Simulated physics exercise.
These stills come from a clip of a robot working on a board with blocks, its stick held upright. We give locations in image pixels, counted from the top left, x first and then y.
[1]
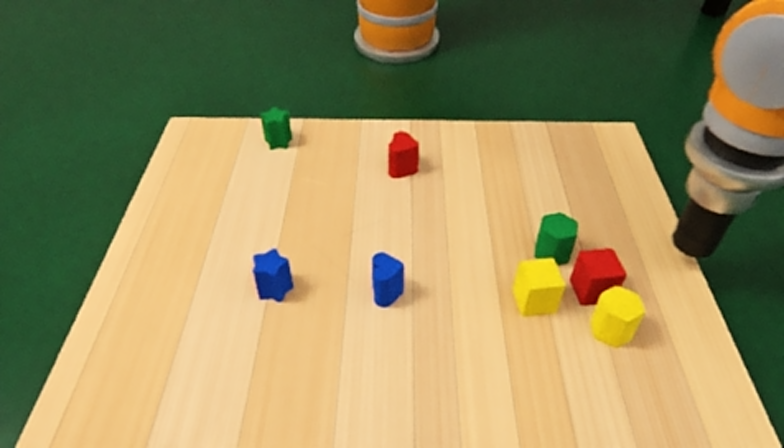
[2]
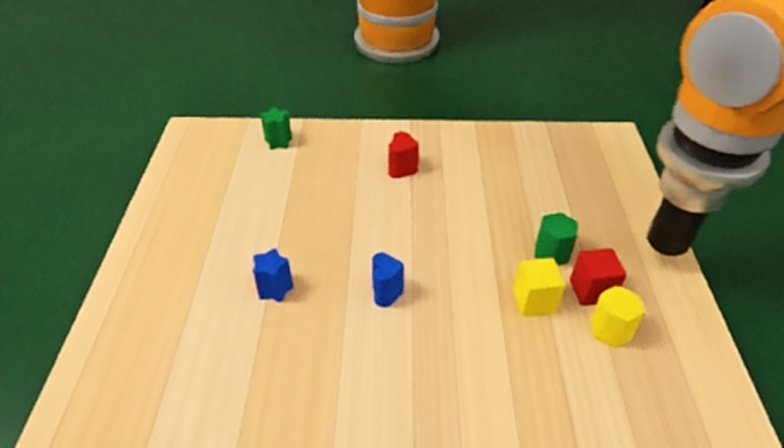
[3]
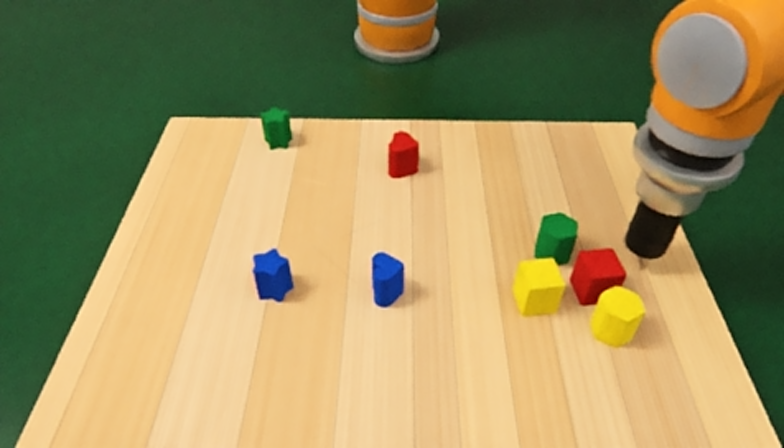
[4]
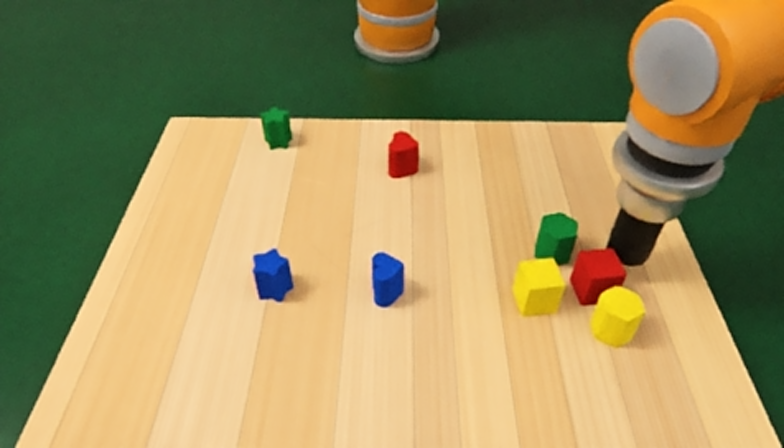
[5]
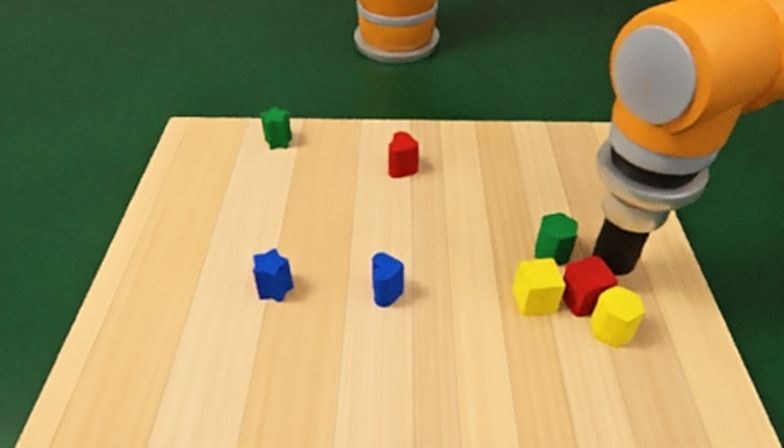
The clip opens on a wooden board with scattered red, green, blue and yellow blocks, and an orange and grey robot arm at the right edge. The arm moves its dark tip left toward the clustered blocks, then nudges the red block slightly left and toward the viewer, beside the yellow ones.
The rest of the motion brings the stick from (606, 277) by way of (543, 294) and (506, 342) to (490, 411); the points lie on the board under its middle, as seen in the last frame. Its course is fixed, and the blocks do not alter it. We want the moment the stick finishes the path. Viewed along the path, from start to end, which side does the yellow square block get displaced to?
Off to the right side.
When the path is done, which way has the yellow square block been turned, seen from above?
Viewed from overhead, the yellow square block winds up turned clockwise.
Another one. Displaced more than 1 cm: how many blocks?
The number will come to 2.
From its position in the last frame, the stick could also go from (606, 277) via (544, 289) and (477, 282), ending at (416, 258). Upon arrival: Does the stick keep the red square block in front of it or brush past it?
Answer: Slipped away.
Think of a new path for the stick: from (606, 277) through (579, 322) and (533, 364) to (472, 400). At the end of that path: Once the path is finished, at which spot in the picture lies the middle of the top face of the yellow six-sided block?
I'd place it at (623, 326), taking the centre of its top.
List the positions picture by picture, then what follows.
In the first picture, lower end of the stick (692, 244), tops of blocks, yellow square block (542, 273), green six-sided block (560, 225), red square block (603, 262).
In the second picture, stick (667, 243), blocks as before.
In the third picture, stick (645, 245), blocks as before.
In the fourth picture, stick (627, 252), blocks as before.
In the fifth picture, stick (613, 261), yellow square block (542, 273), green six-sided block (560, 225), red square block (593, 272).
On the path given first. One third of the way, stick (547, 279); yellow square block (513, 286), turned 25° clockwise; red square block (566, 300), turned 90° anticlockwise.
Two thirds of the way, stick (509, 327); yellow square block (467, 312), turned 90° clockwise; red square block (566, 311).
At the end, stick (493, 397); yellow square block (463, 315), turned 110° clockwise; green six-sided block not moved; red square block (566, 311), turned 125° anticlockwise.
